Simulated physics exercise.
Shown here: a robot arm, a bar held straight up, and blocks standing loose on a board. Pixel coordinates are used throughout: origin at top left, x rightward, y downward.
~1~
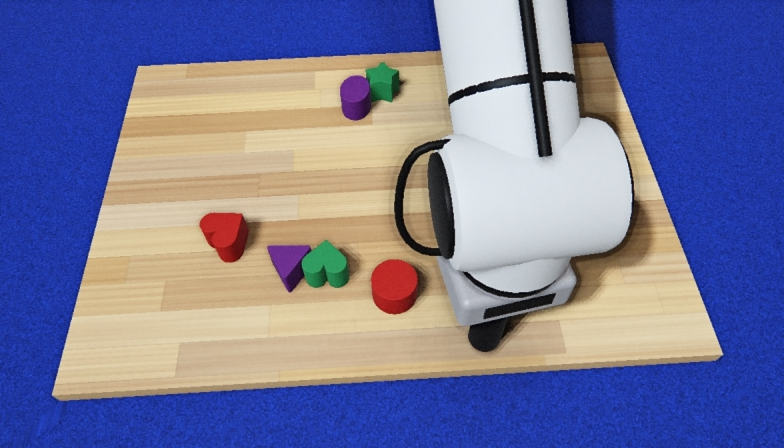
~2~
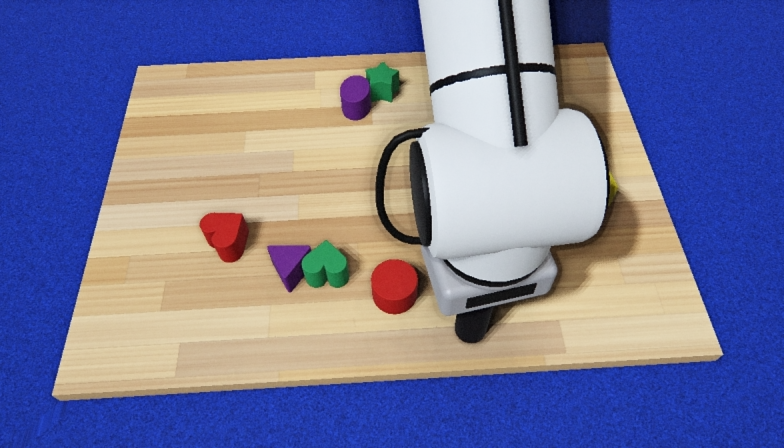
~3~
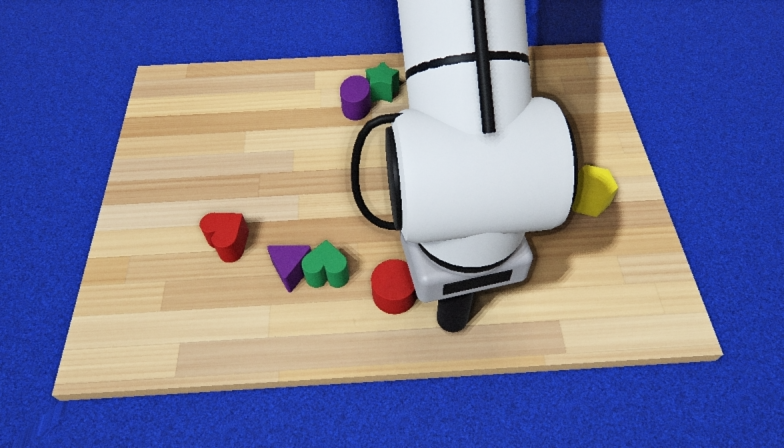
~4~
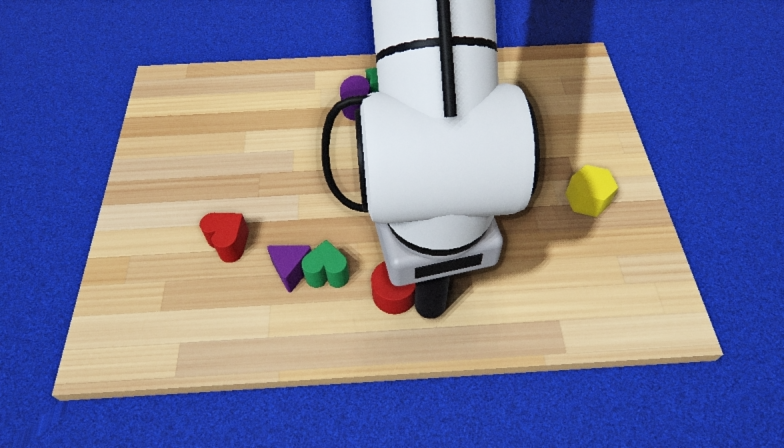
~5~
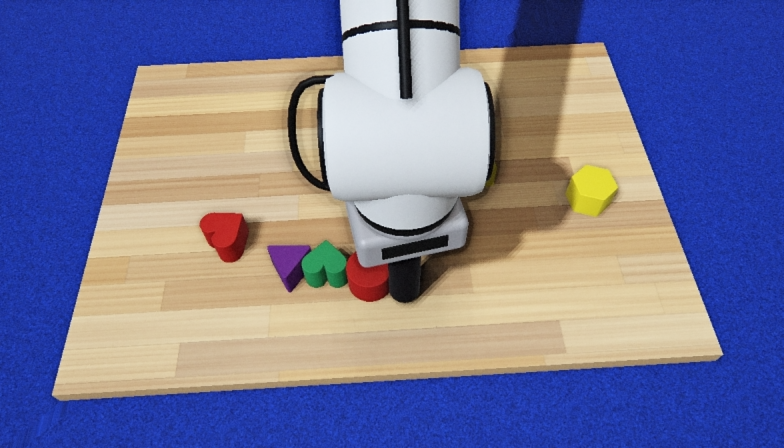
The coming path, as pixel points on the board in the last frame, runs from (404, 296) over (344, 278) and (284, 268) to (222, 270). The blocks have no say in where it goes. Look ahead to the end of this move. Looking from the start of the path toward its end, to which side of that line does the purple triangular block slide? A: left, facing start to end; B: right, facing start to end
My pick is A.
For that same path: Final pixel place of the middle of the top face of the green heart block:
Around pixel (269, 221).
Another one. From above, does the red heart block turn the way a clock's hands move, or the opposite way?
It twists clockwise.
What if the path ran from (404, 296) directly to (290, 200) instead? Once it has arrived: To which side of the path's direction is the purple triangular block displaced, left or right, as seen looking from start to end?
Its sideways move is to the left.
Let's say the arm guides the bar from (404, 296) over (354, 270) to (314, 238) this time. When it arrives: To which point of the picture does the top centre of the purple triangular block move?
I think it will end close to (248, 257).
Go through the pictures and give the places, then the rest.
In the first frame, lower end of the bar (484, 337), tops of blocks, red heart block (222, 227), purple triangular block (287, 256), green heart block (325, 259), red circular block (394, 279).
In the second frame, bar (470, 329), blocks as before.
In the third frame, bar (452, 318), blocks as before.
In the fourth frame, bar (430, 305), blocks as before.
In the fifth frame, bar (404, 290), red heart block (222, 227), purple triangular block (287, 256), green heart block (324, 259), red circular block partly hidden.
On the path given first. One third of the way, bar (343, 272); purple triangular block (258, 255), turned 45° anticlockwise; green heart block (287, 233), turned 80° anticlockwise; red circular block (325, 234).
Two thirds of the way, bar (281, 262); purple triangular block (248, 255), turned 50° anticlockwise; green heart block (272, 222), turned 70° anticlockwise; red circular block (315, 223).
At the end, bar (219, 264); red heart block (205, 223), turned 65° clockwise; purple triangular block (184, 257), turned 25° anticlockwise; green heart block (269, 221), turned 55° anticlockwise; red circular block (315, 223).
